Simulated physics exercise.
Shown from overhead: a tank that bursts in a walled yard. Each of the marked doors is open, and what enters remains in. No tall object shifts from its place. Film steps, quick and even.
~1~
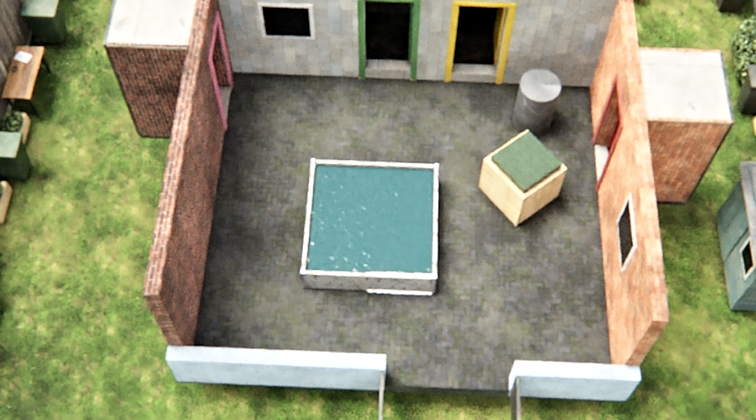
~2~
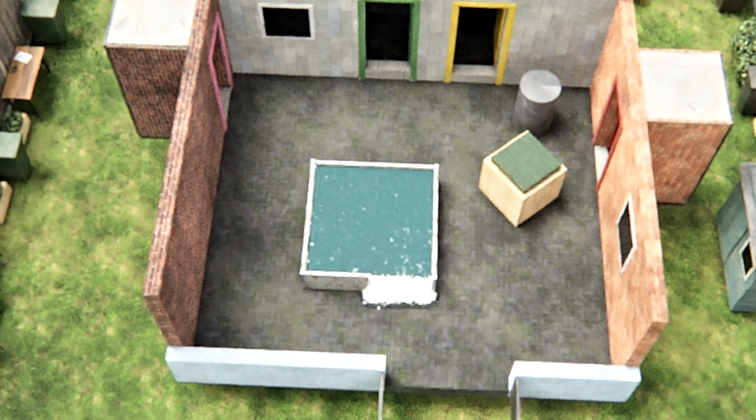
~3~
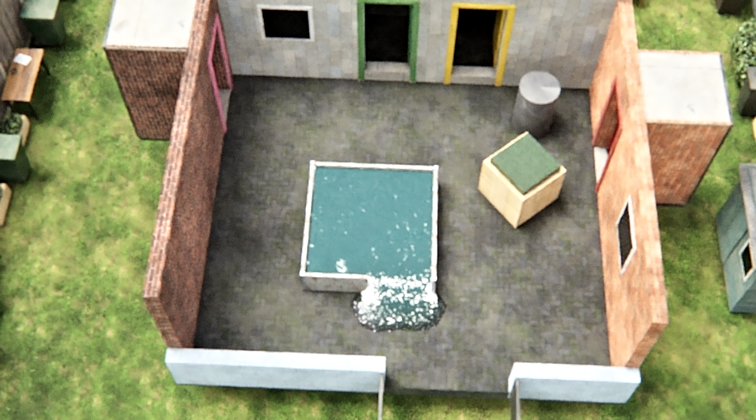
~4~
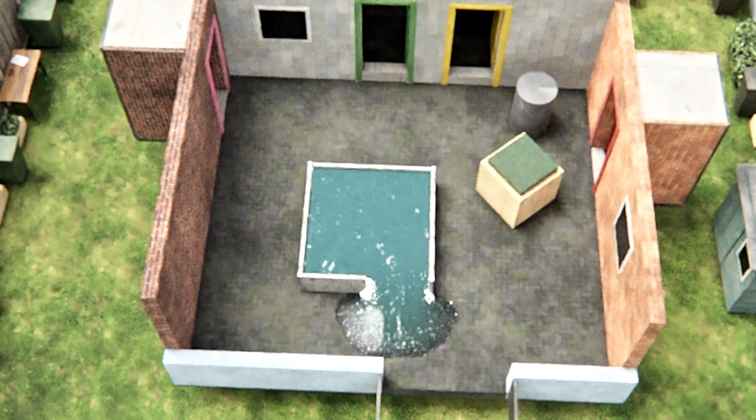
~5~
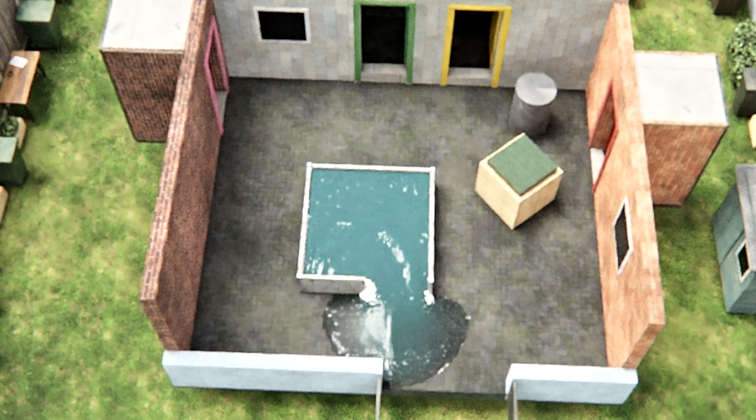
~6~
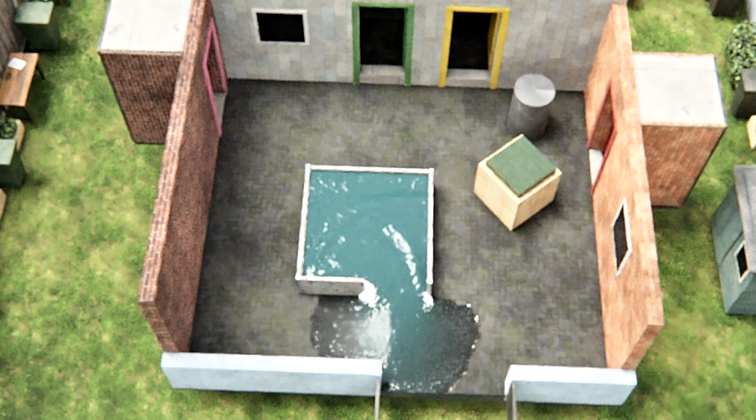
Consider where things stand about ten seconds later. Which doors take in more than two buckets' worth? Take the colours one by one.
The red door is going to stay inside the allowance; the yellow door is going to stay inside the allowance; the green door is going to stay inside the allowance; the pink door is going to stay inside the allowance.
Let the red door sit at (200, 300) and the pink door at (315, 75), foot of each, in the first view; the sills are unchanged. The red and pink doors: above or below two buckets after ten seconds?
Taking them in turn, the red door crosses the limit and the pink door remains below the limit.
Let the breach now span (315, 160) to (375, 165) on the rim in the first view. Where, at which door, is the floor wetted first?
I'd pick the one in green.
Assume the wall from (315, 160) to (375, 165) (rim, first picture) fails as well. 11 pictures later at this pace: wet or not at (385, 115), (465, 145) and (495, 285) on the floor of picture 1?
In that order: Covered, free of water, dry.
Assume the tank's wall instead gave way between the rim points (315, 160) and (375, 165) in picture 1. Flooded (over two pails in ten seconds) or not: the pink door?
Check on pink - it gets too much.
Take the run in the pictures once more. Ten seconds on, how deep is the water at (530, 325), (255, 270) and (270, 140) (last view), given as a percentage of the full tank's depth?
2, 6, 4 %.
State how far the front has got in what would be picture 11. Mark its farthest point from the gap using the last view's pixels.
My estimate: Roughly (261, 372).
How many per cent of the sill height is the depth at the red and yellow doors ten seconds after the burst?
In order: Roughly 40 and 0 in a hundred.
A moment on, water covers 10 % of the floor; the red door not reached, the yellow door not reached, the green door not reached, the pink door not reached.
Next, water covers 20 % of the floor; the red door not reached, the yellow door not reached, the green door not reached, the pink door not reached.
Then, water covers 25 % of the floor; the red door not reached, the yellow door not reached, the green door not reached, the pink door not reached.
Later, water covers 40 % of the floor; the red door not reached, the yellow door not reached, the green door not reached, the pink door not reached.
In the end, water covers 55 % of the floor; the red door wet at the sill, nothing in, the yellow door not reached, the green door not reached, the pink door wet at the sill, nothing in.
